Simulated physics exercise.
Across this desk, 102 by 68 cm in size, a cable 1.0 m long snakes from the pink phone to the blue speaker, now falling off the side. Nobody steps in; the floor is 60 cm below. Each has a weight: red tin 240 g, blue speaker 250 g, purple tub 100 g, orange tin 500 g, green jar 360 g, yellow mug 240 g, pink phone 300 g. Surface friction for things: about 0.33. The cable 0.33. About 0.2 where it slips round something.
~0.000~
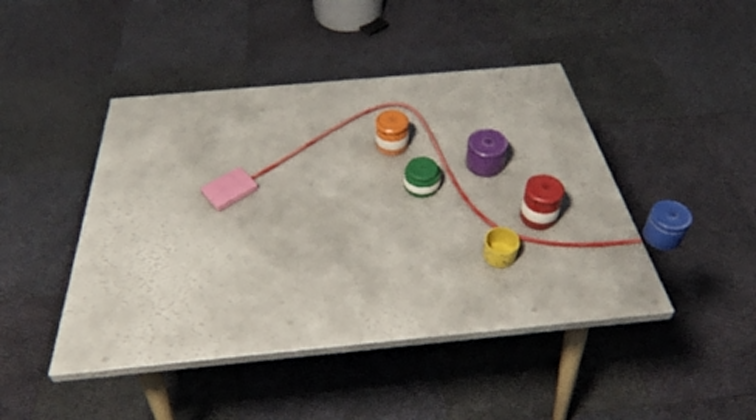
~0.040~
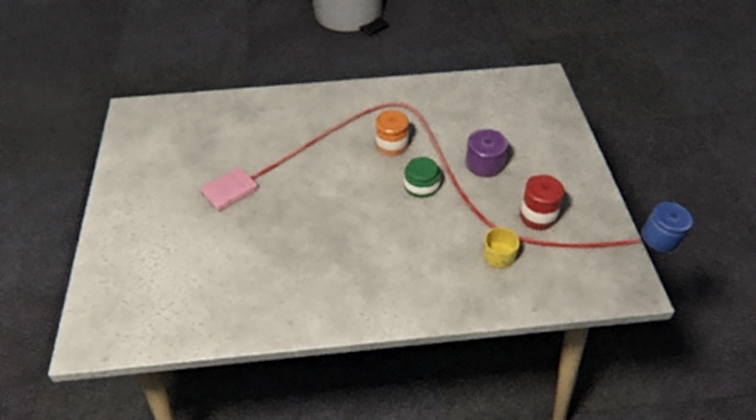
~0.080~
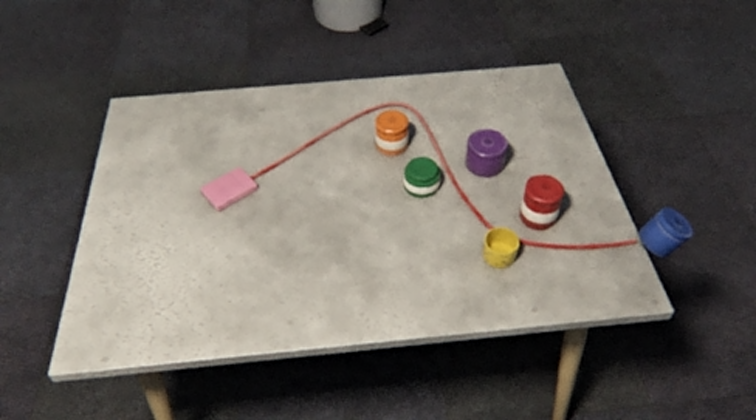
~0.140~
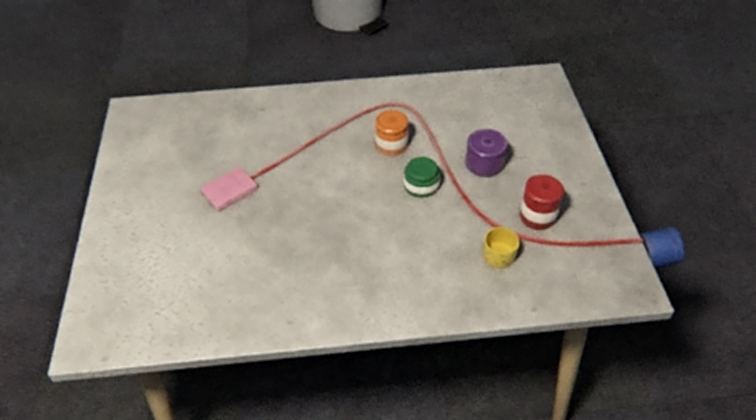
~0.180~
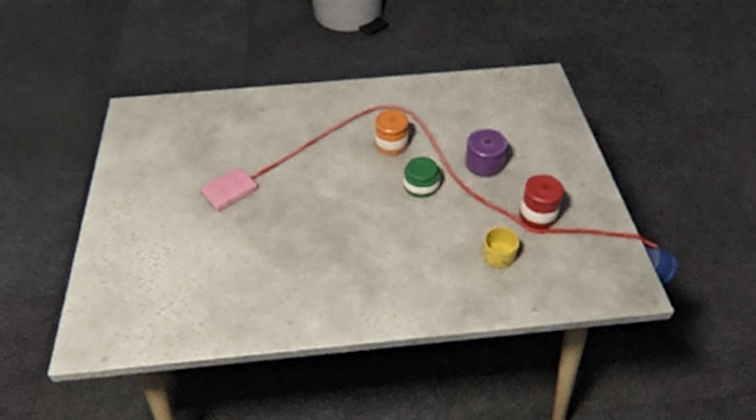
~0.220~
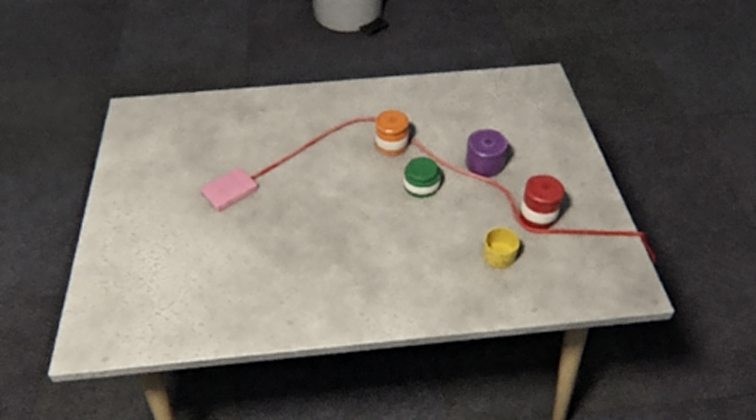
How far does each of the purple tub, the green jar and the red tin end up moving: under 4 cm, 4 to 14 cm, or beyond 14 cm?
The purple tub relocates just a touch, the green jar relocates just a touch, the red tin relocates somewhat.
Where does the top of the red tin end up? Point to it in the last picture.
End position in the last picture: Approx. (565, 155).
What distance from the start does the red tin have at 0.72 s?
I'd put the red tin at some 8 cm.
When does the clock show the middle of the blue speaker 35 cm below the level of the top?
Close to 0.50 s.
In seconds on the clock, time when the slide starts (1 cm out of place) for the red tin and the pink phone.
On the clock, red tin 0.32 s and pink phone 0.32 s.
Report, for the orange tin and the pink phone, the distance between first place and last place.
Final offset from start: Orange tin = 4 cm, pink phone = 15 cm.
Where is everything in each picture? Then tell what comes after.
The first picture shows purple tub (488, 142); green jar (423, 167); red tin (545, 187); cable runs through (589, 245) (481, 215) (436, 144) (296, 152).
The second picture shows blue speaker (672, 216); cable runs through (587, 245) (436, 144) (296, 152).
The third picture shows blue speaker (665, 233); cable runs through (584, 247) (435, 144) (296, 152).
The fourth picture shows blue speaker (660, 248); cable runs through (590, 244) (435, 144) (296, 152).
The fifth picture shows blue speaker (652, 264); cable runs through (610, 234) (437, 149) (296, 152).
The sixth picture shows purple tub (488, 142); green jar (423, 167); red tin (545, 187); cable runs through (641, 235) (455, 169) (296, 152).
After 0.5 s, the cable's tail end at (276, 176); red tin 7 cm off its start, blue speaker over the edge, pink phone 4 cm off its start.
After 0.7 s, the cable's tail end at (294, 170); red tin 9 cm off its start, blue speaker over the edge, pink phone 8 cm off its start.
After 1.0 s, the cable's tail end at (299, 169); red tin 9 cm off its start at (564, 157), blue speaker over the edge, pink phone 9 cm off its start at (276, 171).
After 1.2 s, the cable's tail end at (308, 166); red tin 9 cm off its start, blue speaker over the edge, pink phone 11 cm off its start.
After 2.4 s, the cable's tail end at (320, 163); red tin 10 cm off its start at (565, 155), purple tub 0 cm off its start at (488, 142), green jar 0 cm off its start at (423, 167), blue speaker over the edge.
